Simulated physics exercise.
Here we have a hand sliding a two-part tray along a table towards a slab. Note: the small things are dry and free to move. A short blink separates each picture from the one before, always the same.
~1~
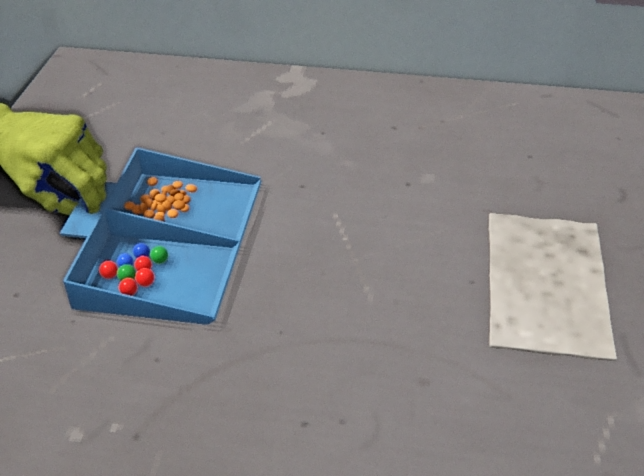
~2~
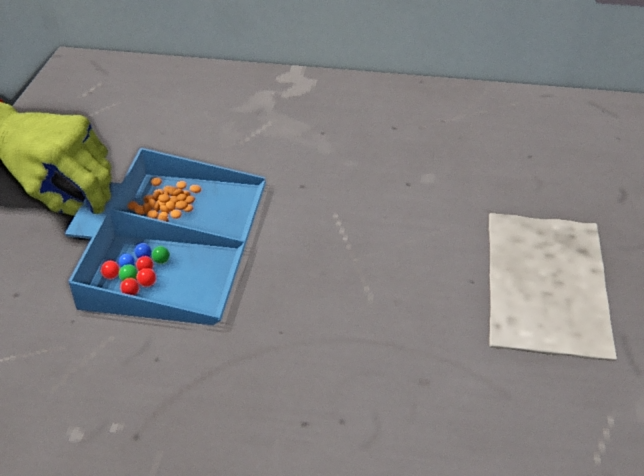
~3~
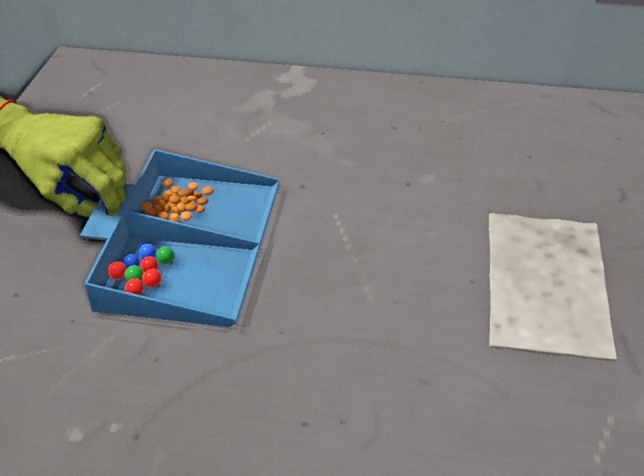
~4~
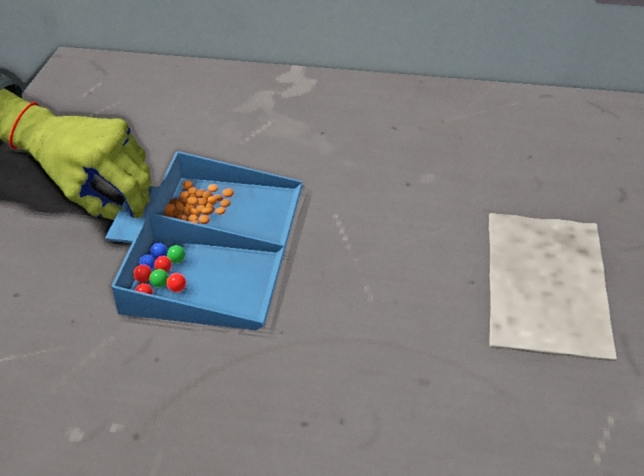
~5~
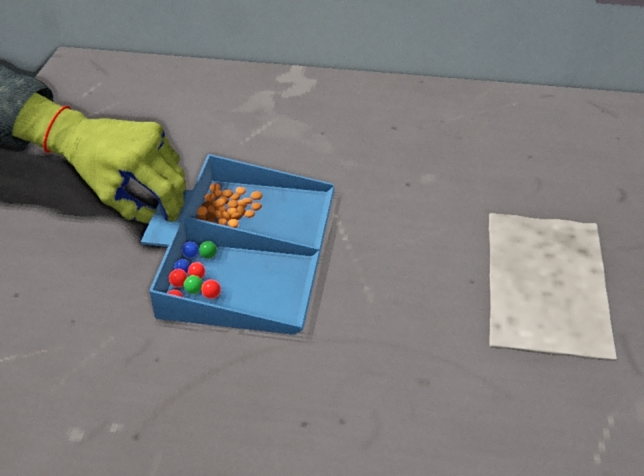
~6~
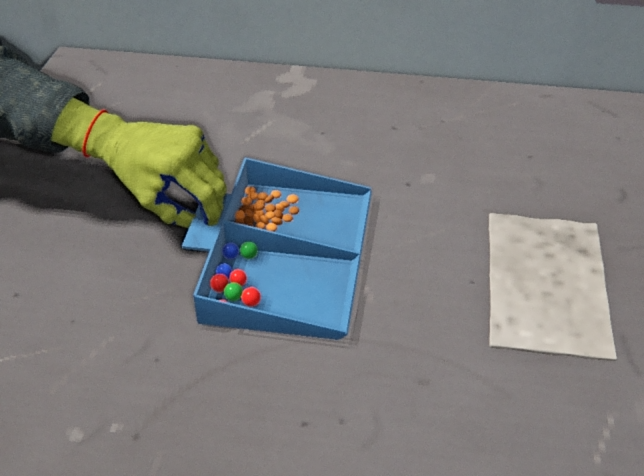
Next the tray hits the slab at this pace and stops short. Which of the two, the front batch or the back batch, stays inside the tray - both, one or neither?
As it turns out, the front batch loses some, the back batch stays inside.
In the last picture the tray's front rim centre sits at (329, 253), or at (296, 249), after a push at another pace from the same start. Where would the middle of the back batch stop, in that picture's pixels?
Around (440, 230) for one pace and around (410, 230) for the other, in that order.
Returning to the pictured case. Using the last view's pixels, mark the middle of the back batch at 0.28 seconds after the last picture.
About (449, 230).
Then, 0.09 s on from there, tray still sliding, front rim near (426, 263); front batch all inside; back batch all inside.
Then, 0.28 s on from there, tray stopped at the slab; front batch all inside, moved towards the front rim; back batch all inside, moved towards the front rim.
Then, 0.49 s on from there, tray stopped at the slab; front batch near two thirds out of the tray; back batch all inside, moved towards the front rim.
In the end, tray stopped at the slab; front batch near two thirds out of the tray; back batch all inside, moved towards the front rim.
